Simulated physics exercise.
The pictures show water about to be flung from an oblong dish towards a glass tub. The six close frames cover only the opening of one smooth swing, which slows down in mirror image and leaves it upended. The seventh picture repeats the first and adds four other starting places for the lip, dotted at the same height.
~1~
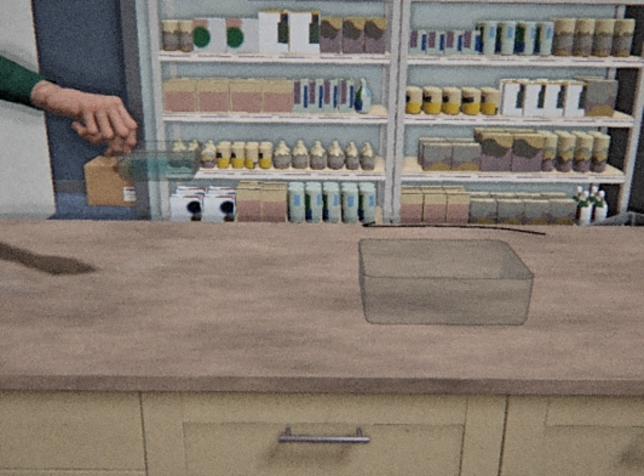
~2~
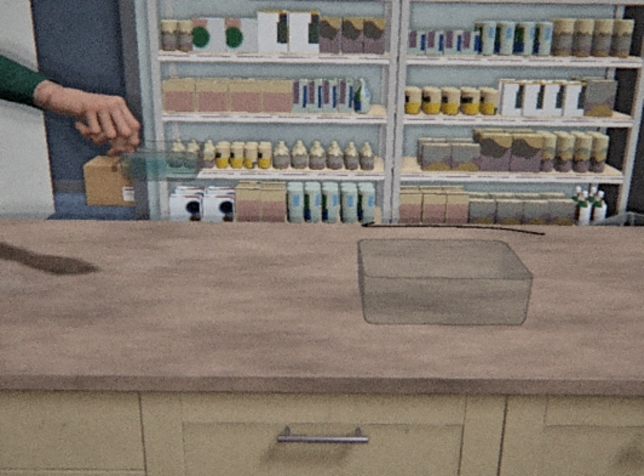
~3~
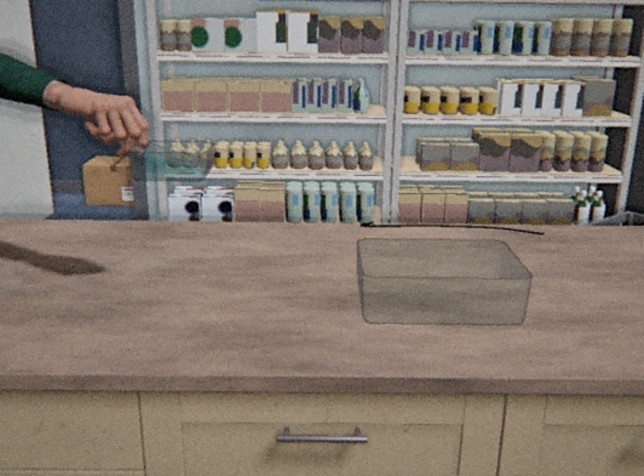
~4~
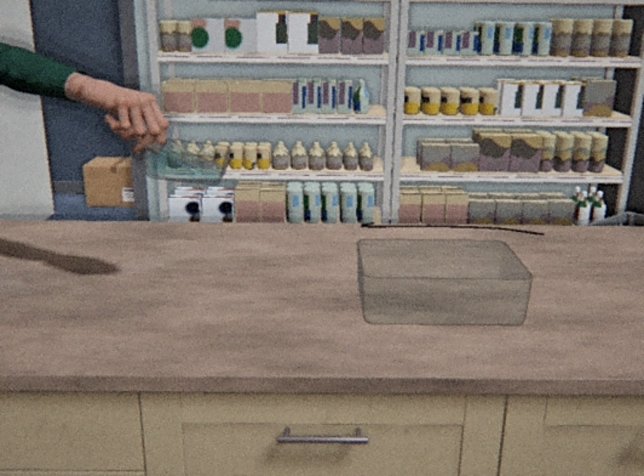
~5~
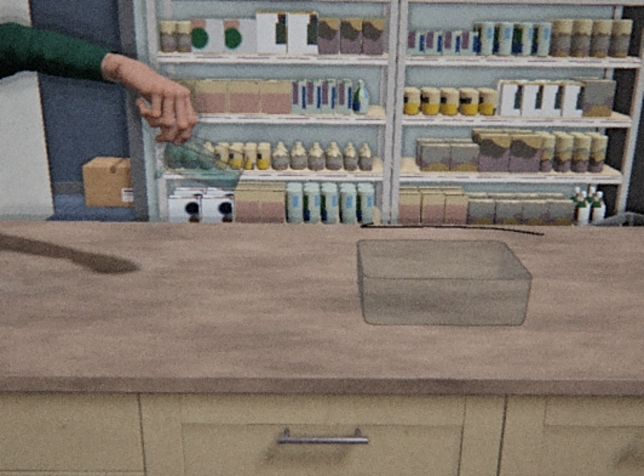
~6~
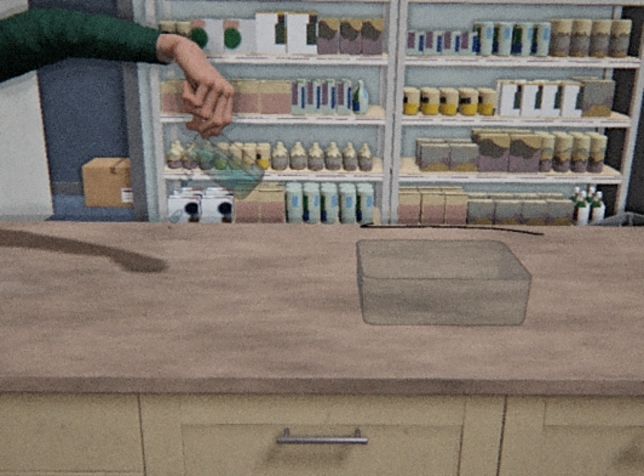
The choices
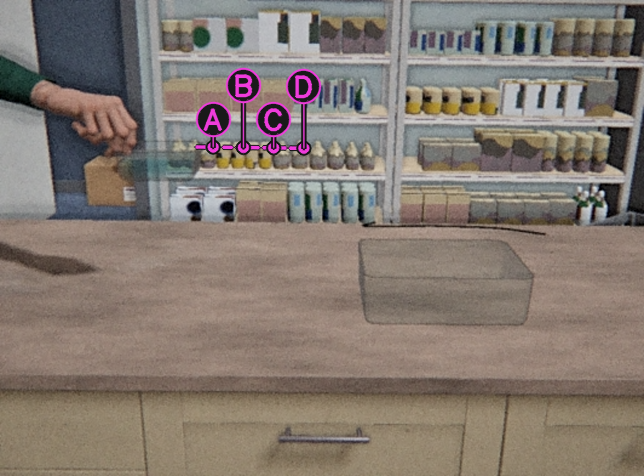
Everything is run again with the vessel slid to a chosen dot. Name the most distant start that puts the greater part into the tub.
That is place A.
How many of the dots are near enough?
All of them.
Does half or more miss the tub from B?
No.
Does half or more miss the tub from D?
No, that is safe.
On the marked copy, A at (213, 147); B at (243, 147); C at (273, 147); D at (303, 148).
For place A, about 68 % lands in the tub, 24 % falls short and 8 % goes beside or beyond.
For place B, about 76 % lands in the tub, 13 % falls short and 11 % goes beside or beyond.
For place C, about 75 % lands in the tub, 8 % falls short and 18 % goes beside or beyond.
For place D, about 76 % lands in the tub, 7 % falls short and 18 % goes beside or beyond.
